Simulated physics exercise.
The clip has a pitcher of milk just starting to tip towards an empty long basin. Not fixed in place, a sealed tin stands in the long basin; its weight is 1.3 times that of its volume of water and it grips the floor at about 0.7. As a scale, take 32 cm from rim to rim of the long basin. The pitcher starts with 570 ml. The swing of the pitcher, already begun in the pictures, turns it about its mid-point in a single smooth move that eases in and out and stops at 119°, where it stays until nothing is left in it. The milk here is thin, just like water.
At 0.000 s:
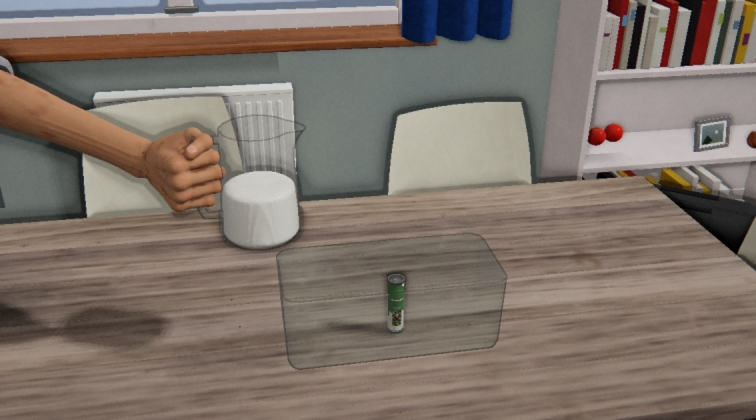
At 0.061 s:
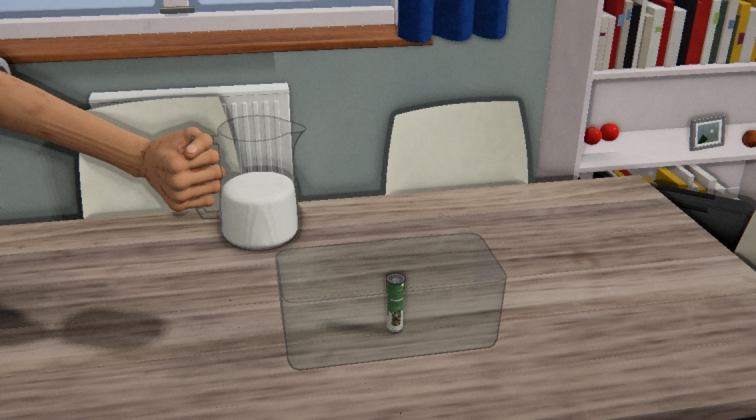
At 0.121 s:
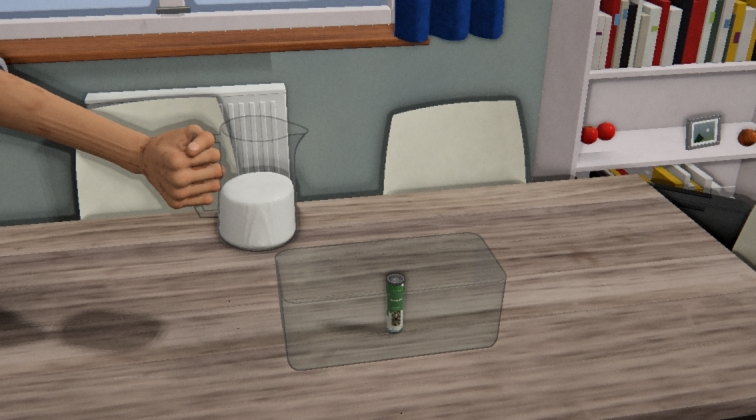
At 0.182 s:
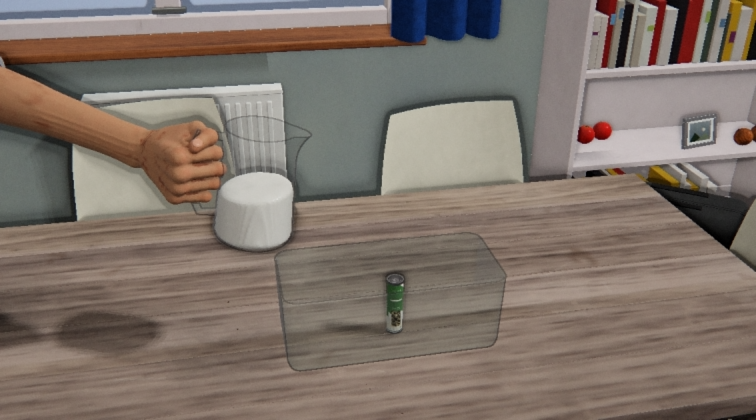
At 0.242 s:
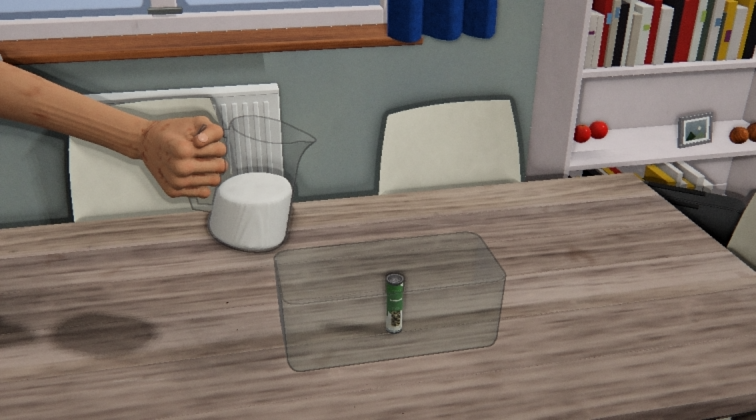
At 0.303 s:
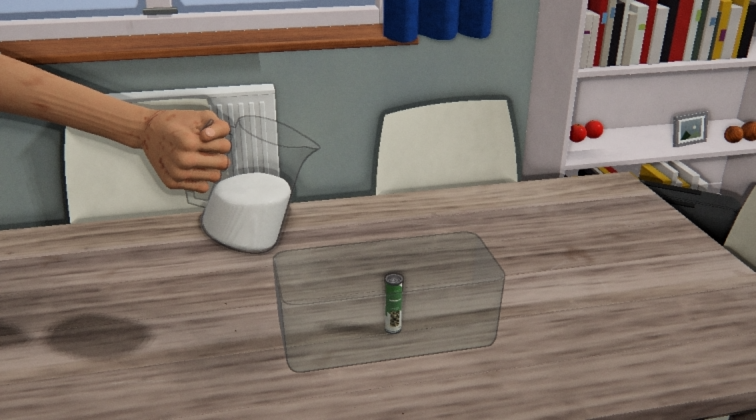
The clip shows a hand holding a clear pitcher of white liquid above a wooden table, gradually tilting it rightward beside a transparent basin with a small green-labelled tin, while the view of the background shifts slightly.
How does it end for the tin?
It does not tip.
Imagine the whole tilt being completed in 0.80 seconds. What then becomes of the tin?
With that tilt, the tin stays on its base.
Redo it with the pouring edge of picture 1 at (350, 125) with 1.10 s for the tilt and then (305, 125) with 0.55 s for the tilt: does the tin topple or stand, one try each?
The tin overturns the first time and stays vertical the second time.
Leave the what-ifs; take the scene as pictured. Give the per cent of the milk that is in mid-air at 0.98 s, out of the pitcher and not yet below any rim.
Some 22 % is up in the air.
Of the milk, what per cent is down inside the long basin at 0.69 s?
0 %, give or take.
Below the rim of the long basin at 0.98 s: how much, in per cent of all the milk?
The share is close to 44 percent.
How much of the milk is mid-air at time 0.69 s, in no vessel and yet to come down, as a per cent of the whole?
I'd put it at about 3 percent.
Then, 0.69 s in, the tilt is 83° and 97 per cent is still to pour; the tin stands where it began.
Then, 0.98 s in, the tilt is 115° and 34 per cent is still to pour; the tin stands where it began.
Then, 1.28 s in, the tilt is 119° and 1 per cent is still to pour; the tin stands where it began.
Then, 1.60 s in, the tilt is 119° and 0 per cent is still to pour; the tin stands where it began.
Finally, the tin stands where it began.
